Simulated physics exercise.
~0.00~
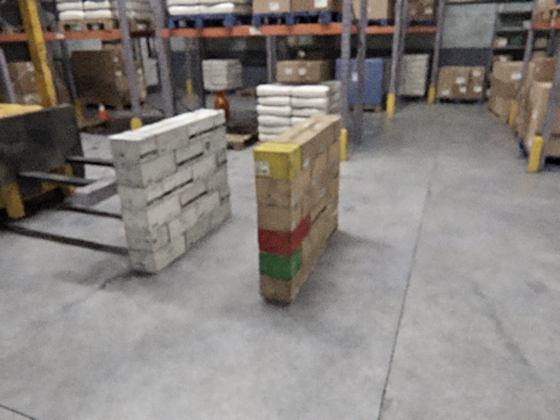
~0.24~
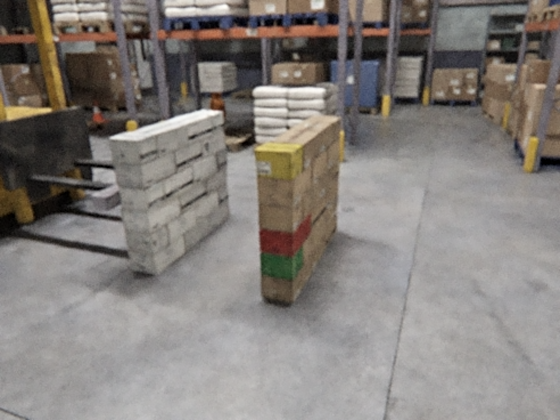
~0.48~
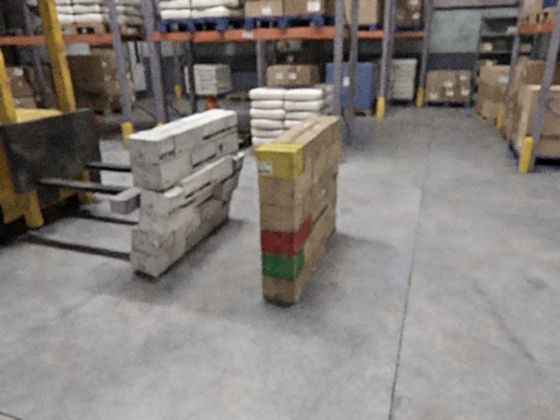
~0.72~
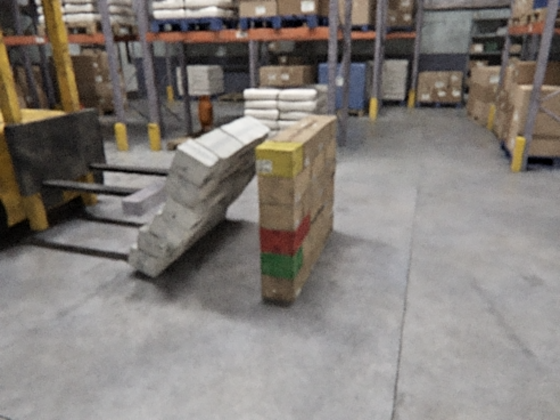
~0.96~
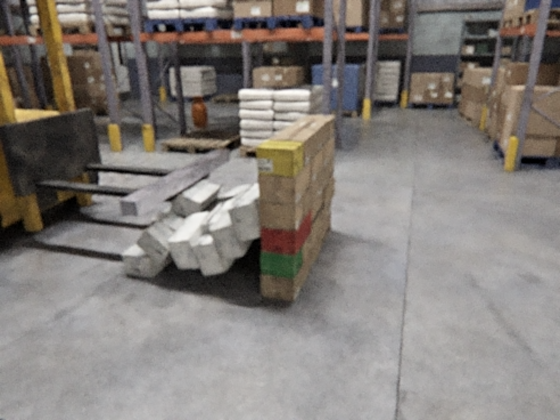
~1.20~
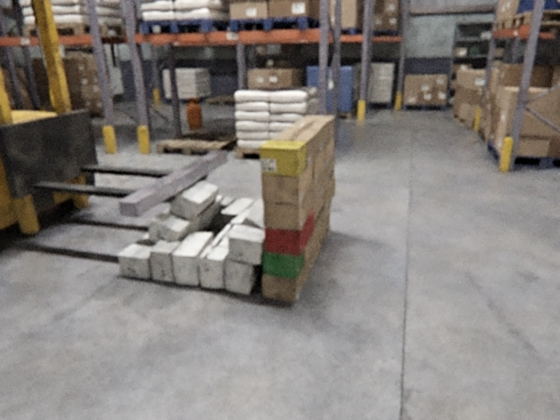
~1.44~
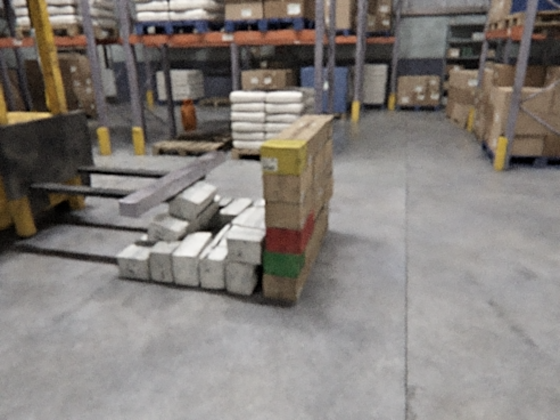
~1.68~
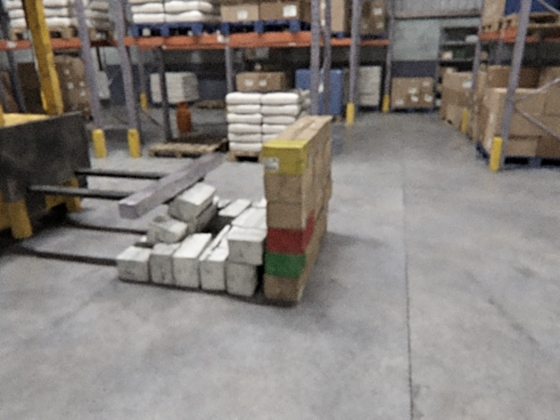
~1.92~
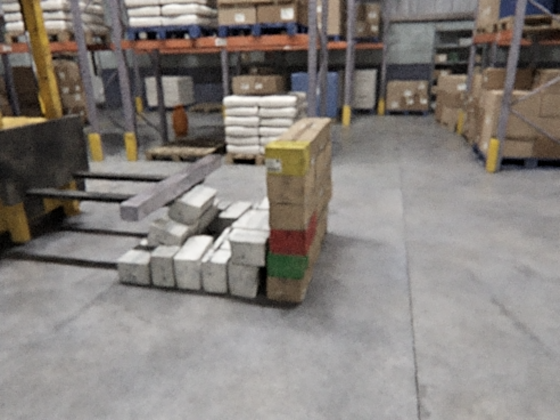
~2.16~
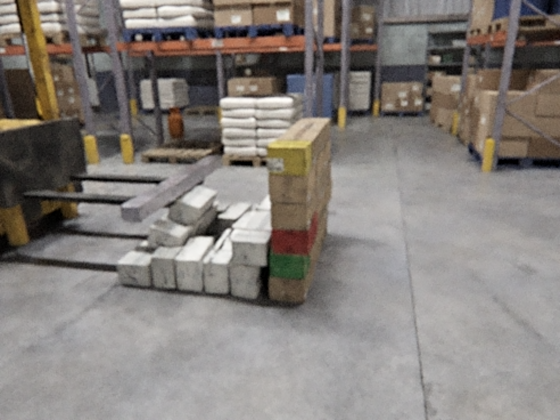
A wall of pale blocks toppled to the right when a forklift pushed a beam into its back, crumbling into a heap against the brown wall beside it, which stayed standing with its yellow, red and green blocks still in place.
